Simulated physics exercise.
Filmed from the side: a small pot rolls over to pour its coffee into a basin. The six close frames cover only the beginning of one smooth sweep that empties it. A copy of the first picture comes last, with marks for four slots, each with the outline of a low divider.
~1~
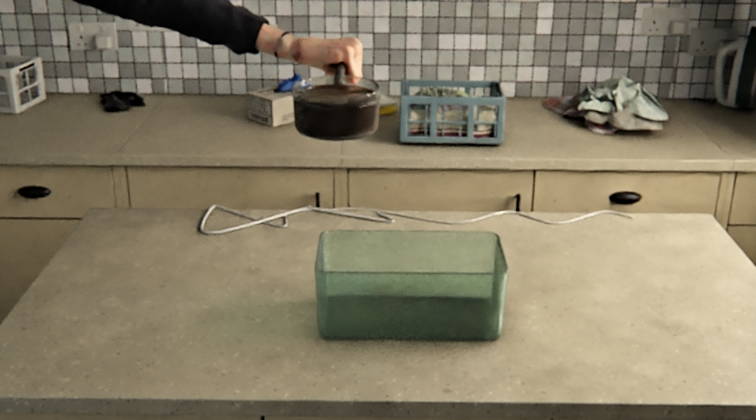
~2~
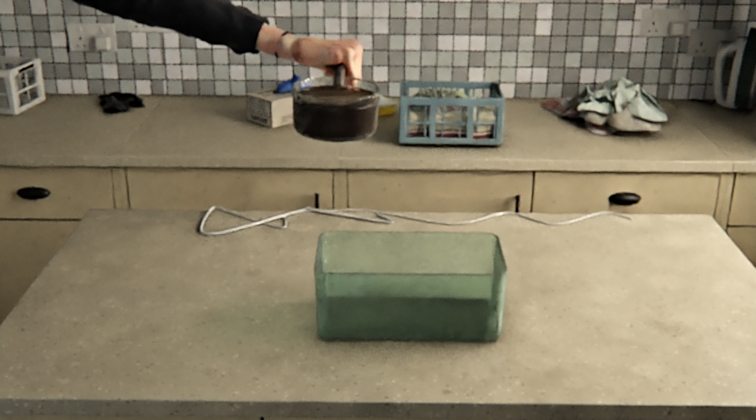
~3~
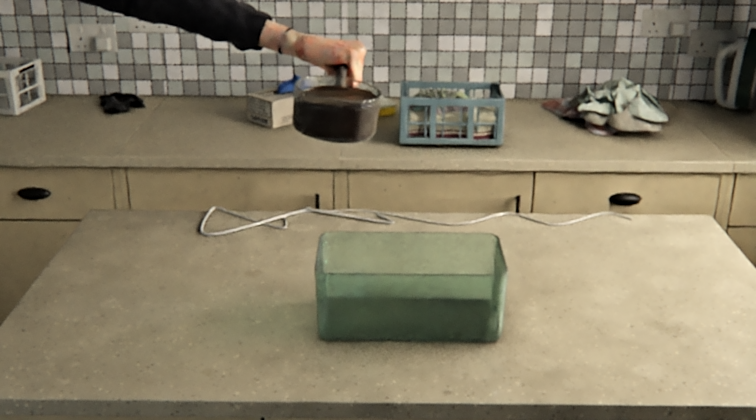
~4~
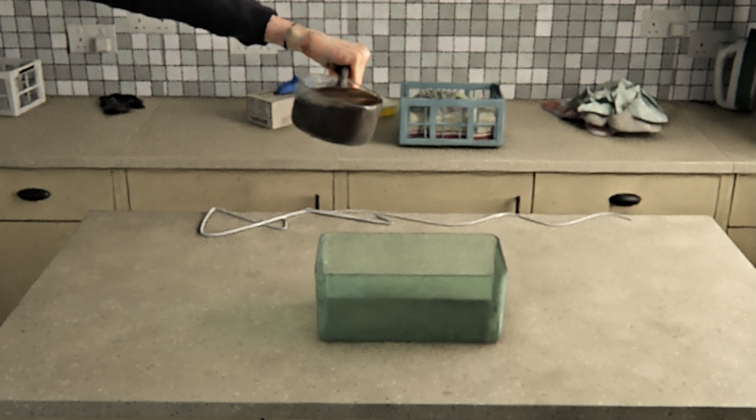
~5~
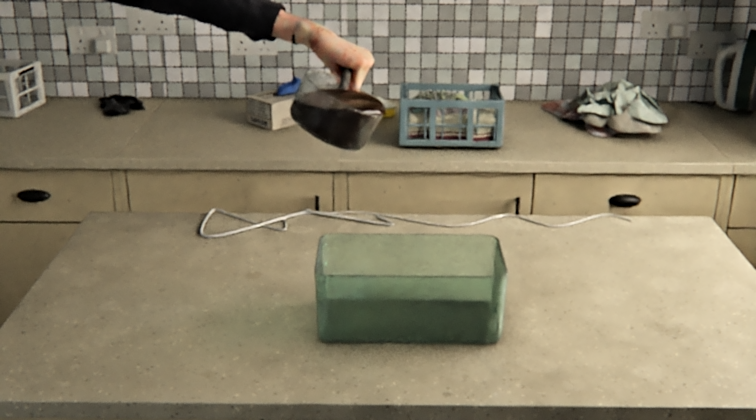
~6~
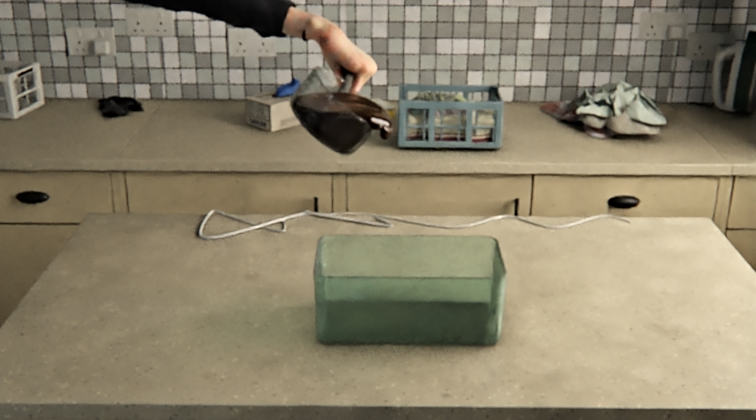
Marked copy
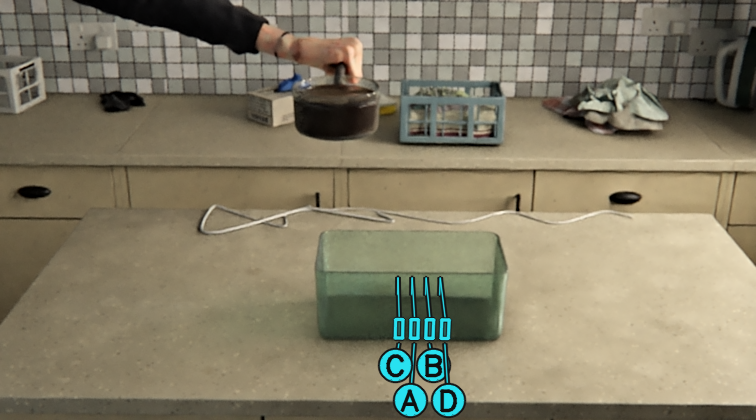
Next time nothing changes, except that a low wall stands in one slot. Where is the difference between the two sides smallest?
B is best.
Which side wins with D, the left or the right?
The left side.
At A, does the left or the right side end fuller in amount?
The right one.
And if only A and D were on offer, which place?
Place A.
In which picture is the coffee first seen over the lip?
In picture 5.
On the marked copy, A at (414, 343); B at (429, 343); C at (398, 343); D at (444, 343).
With A, about 34 % ends left of the wall and 64 % right of it; 3 % is lost outside.
With B, about 52 % ends left of the wall and 44 % right of it; 3 % is lost outside.
With C, about 25 % ends left of the wall and 72 % right of it.
With D, about 75 % ends left of the wall and 21 % right of it; 4 % is lost outside.
